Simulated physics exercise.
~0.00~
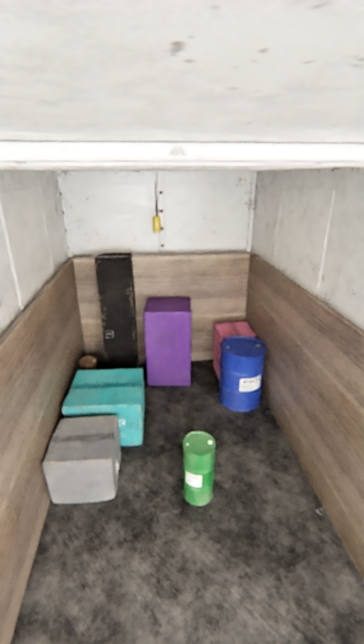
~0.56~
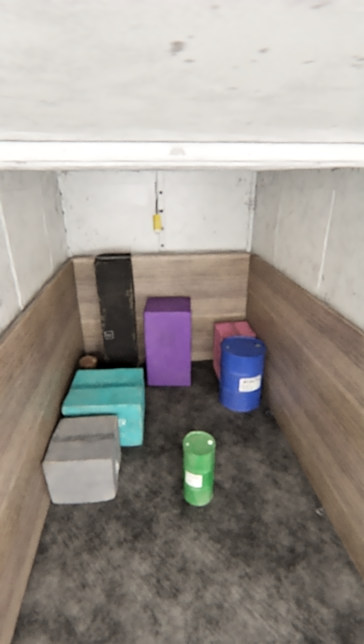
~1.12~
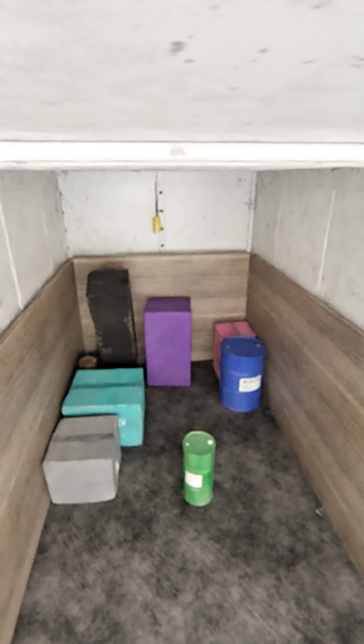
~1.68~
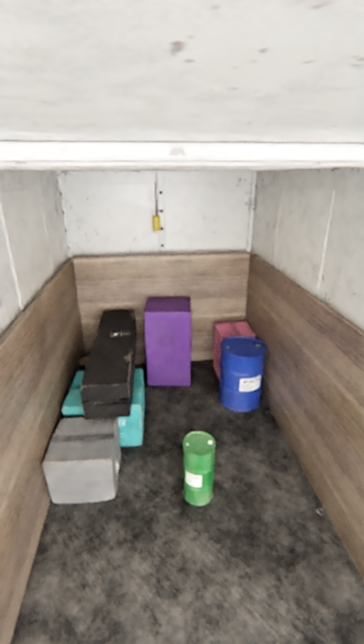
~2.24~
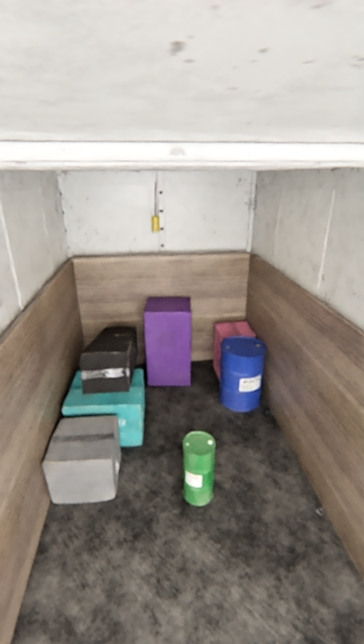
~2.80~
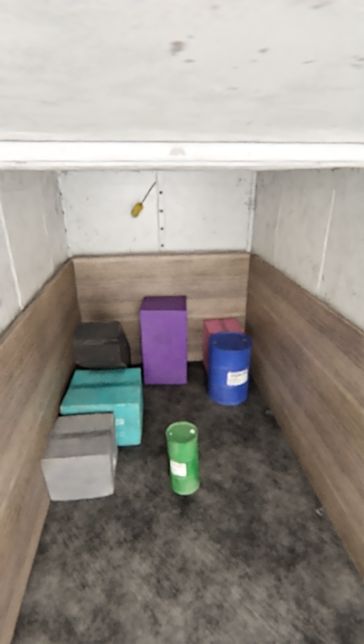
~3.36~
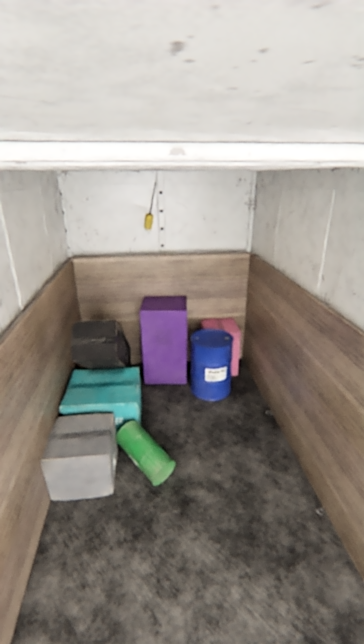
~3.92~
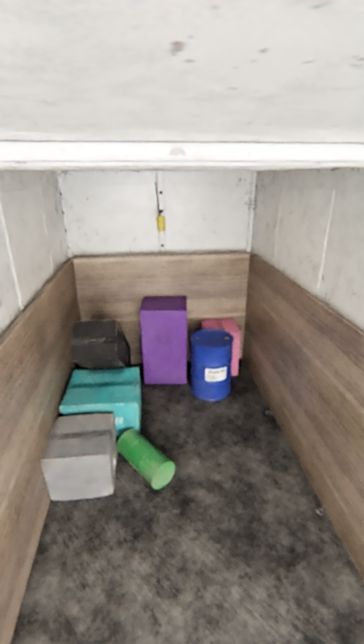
A tall black box in a van's load bay toppled forward onto the turquoise box, then slid back into the left corner, leaning, as the blue drum and pink box shifted left and the green canister tipped over, ending on its side by the grey box.
